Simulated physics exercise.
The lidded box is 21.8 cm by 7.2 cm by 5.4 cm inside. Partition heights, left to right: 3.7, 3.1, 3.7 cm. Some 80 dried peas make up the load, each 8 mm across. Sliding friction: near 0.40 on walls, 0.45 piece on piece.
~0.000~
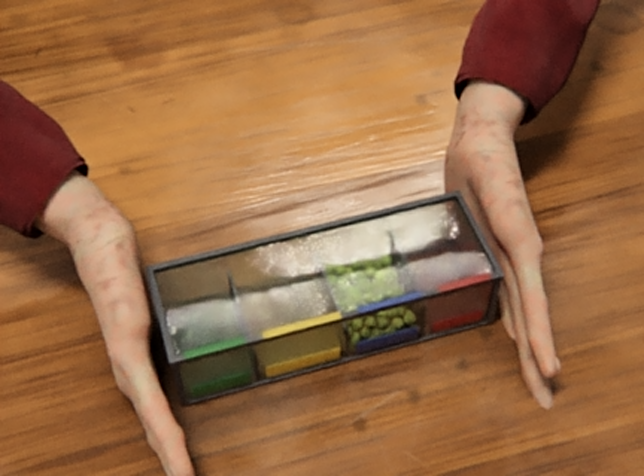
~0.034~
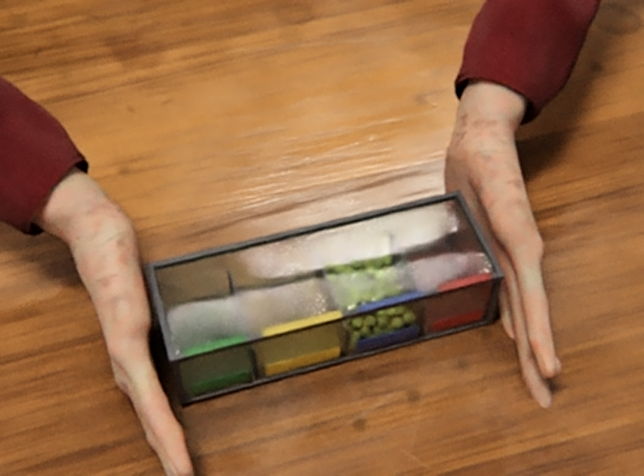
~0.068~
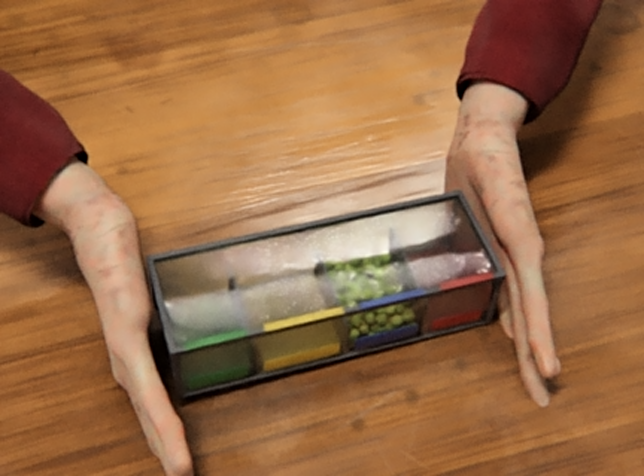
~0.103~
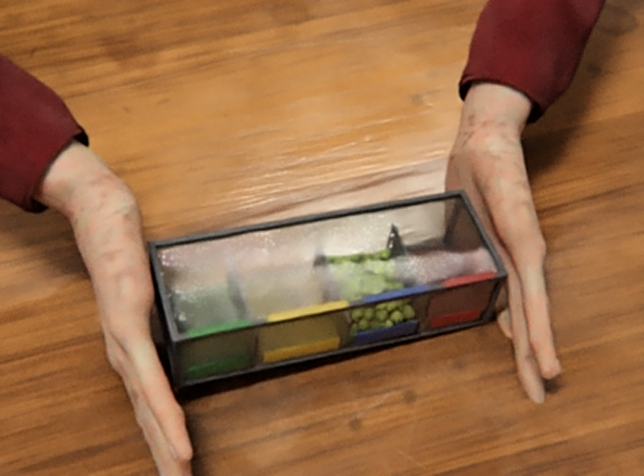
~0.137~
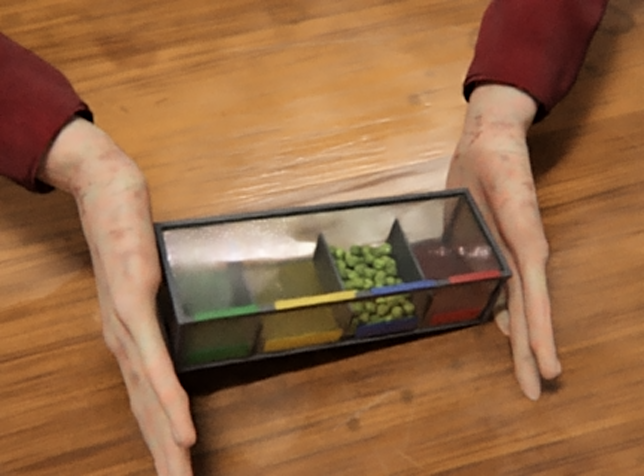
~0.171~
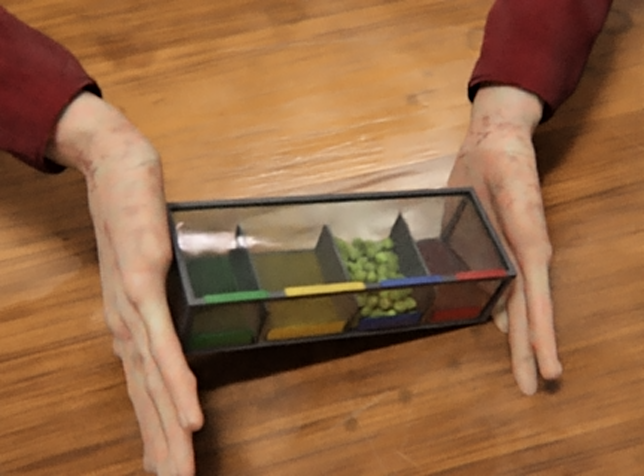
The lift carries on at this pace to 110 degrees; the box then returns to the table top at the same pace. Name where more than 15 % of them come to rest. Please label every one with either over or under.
Labels - red: Over; blue: Over; green: Under; yellow: Under.
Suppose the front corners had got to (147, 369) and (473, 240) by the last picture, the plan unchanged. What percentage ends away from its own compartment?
Roughly 90 per cent.
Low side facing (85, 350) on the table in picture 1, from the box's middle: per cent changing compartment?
About 100 per cent.
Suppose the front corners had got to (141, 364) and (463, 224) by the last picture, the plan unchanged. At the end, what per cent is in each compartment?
Final per cent - red: 0; blue: 0; green: 90; yellow: 10.
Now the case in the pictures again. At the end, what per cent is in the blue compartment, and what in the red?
In the blue compartment 70 percent, in the red 30 percent.
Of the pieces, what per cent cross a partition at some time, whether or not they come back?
30 %, roughly.
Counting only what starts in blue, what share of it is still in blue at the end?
Around 70 %.
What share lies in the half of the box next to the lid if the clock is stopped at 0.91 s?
Close to 70 in a hundred.
After 0.91 s, tilt 110 degrees; red 15 %, blue 85 %.
After 1.41 s, tilt 49 degrees; red 25 %, blue 75 %.
After 1.97 s, tilt 0 degrees; red 30 %, blue 70 %.
At rest (2.7 s), red 30 %, blue 70 %, green 0 %, yellow 0 %.
